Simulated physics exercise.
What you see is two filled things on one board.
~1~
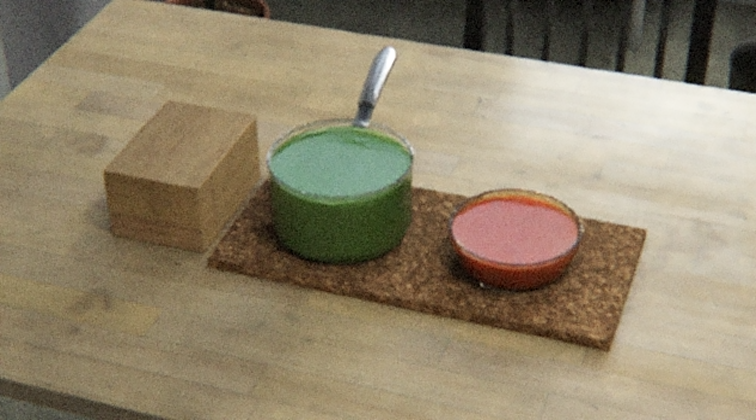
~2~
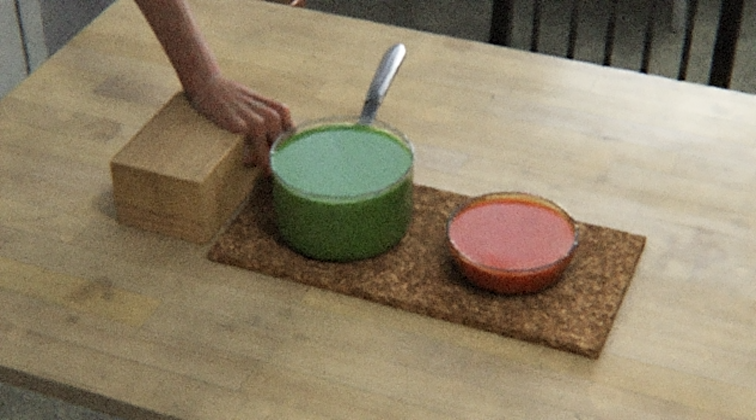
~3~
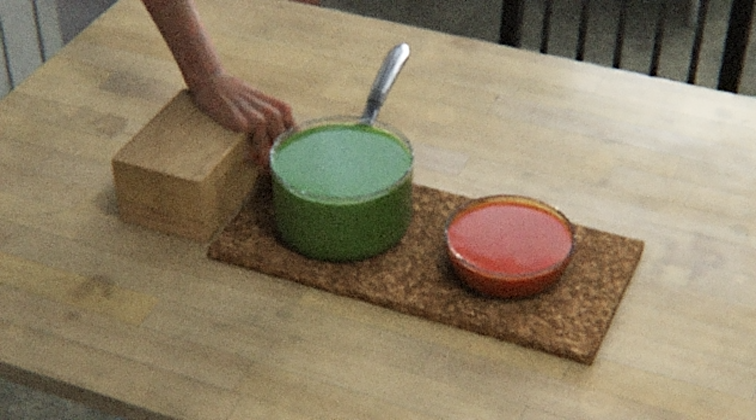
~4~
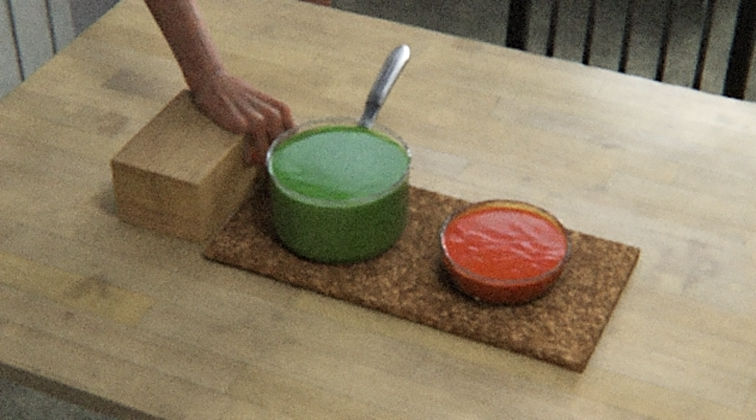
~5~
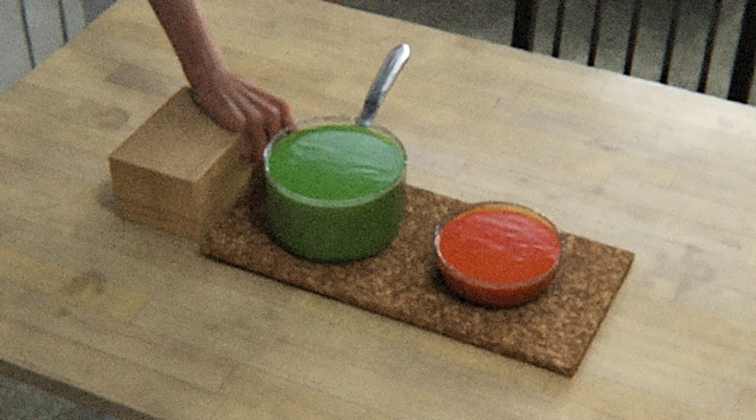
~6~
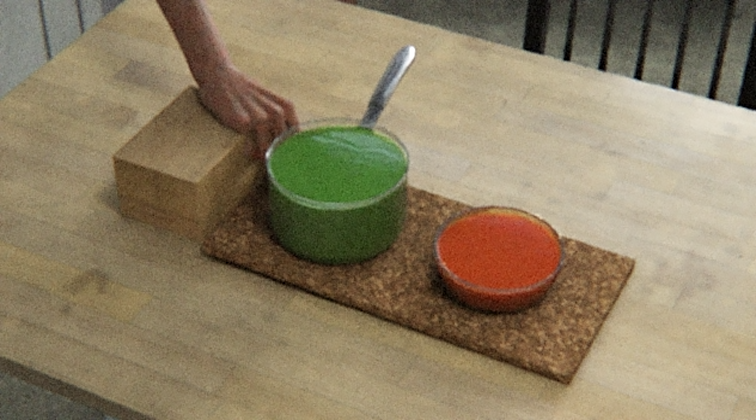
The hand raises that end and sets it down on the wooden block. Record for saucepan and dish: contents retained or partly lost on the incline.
On the left the saucepan - partly lost; on the right the dish - partly lost.
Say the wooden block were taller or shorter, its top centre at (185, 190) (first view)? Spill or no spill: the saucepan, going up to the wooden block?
I reckon it stays clean.
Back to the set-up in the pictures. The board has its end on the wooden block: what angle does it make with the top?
It ends up tilted at around 13°.
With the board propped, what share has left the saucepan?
My figure: 10 in a hundred.
Next, the board slopes by about 7°; saucepan, its rim is dry; dish, its rim is dry.
After that, the board slopes by about 14°; saucepan, it has slopped over; dish, it has slopped over.
Finally, the board slopes by about 13°, resting on the wooden block; saucepan, it has slopped over; dish, it has slopped over.
